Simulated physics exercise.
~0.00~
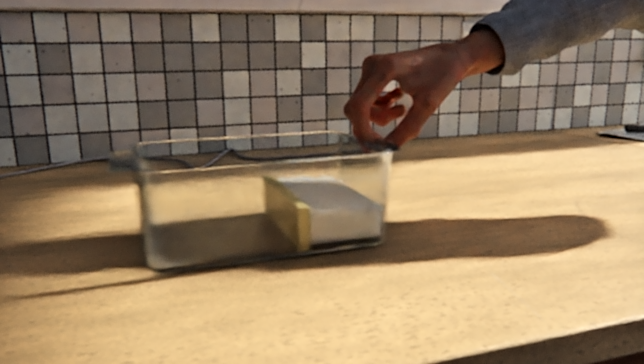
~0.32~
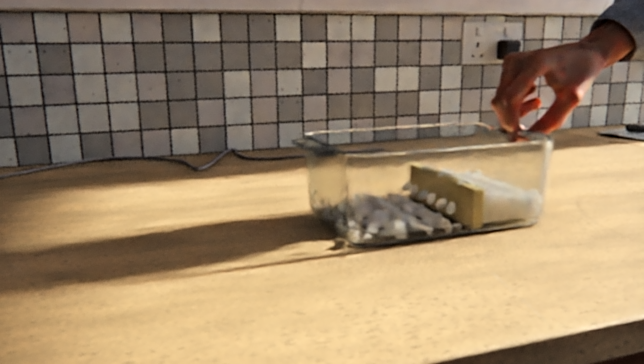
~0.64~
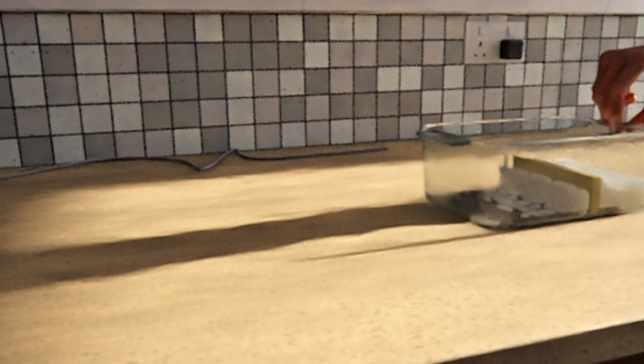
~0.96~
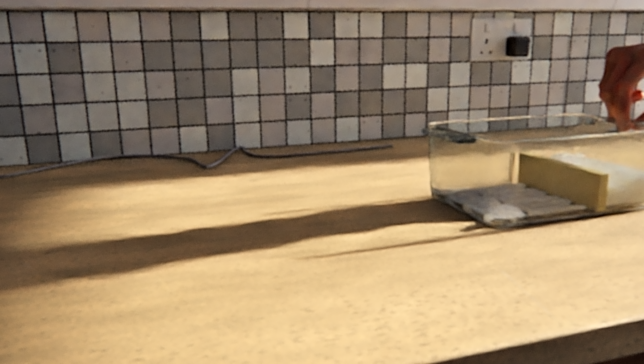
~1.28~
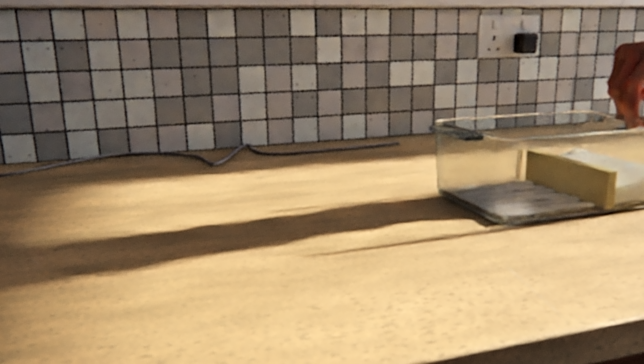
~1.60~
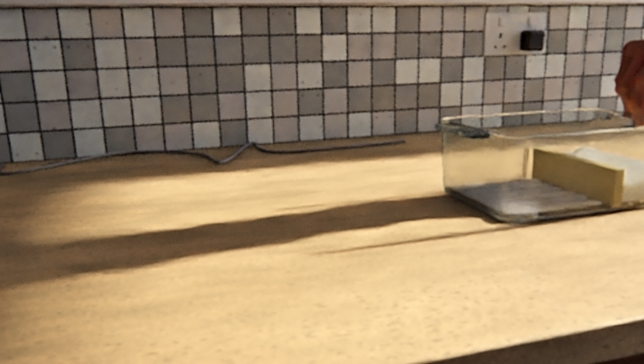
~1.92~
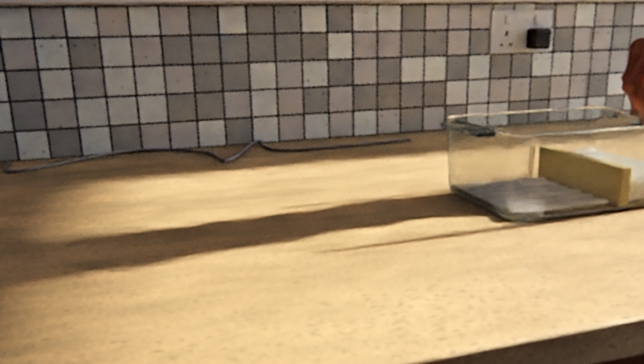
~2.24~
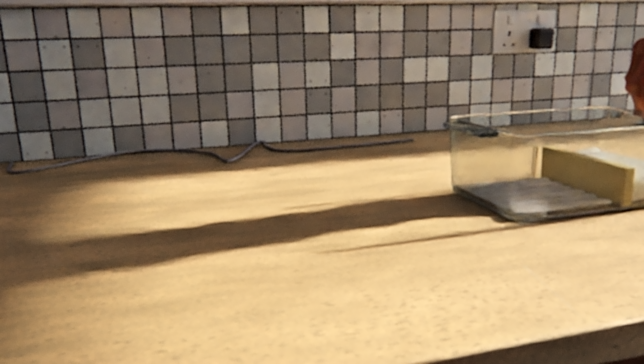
A hand pulls a clear box of milk rightward, and some spills left past its divider.
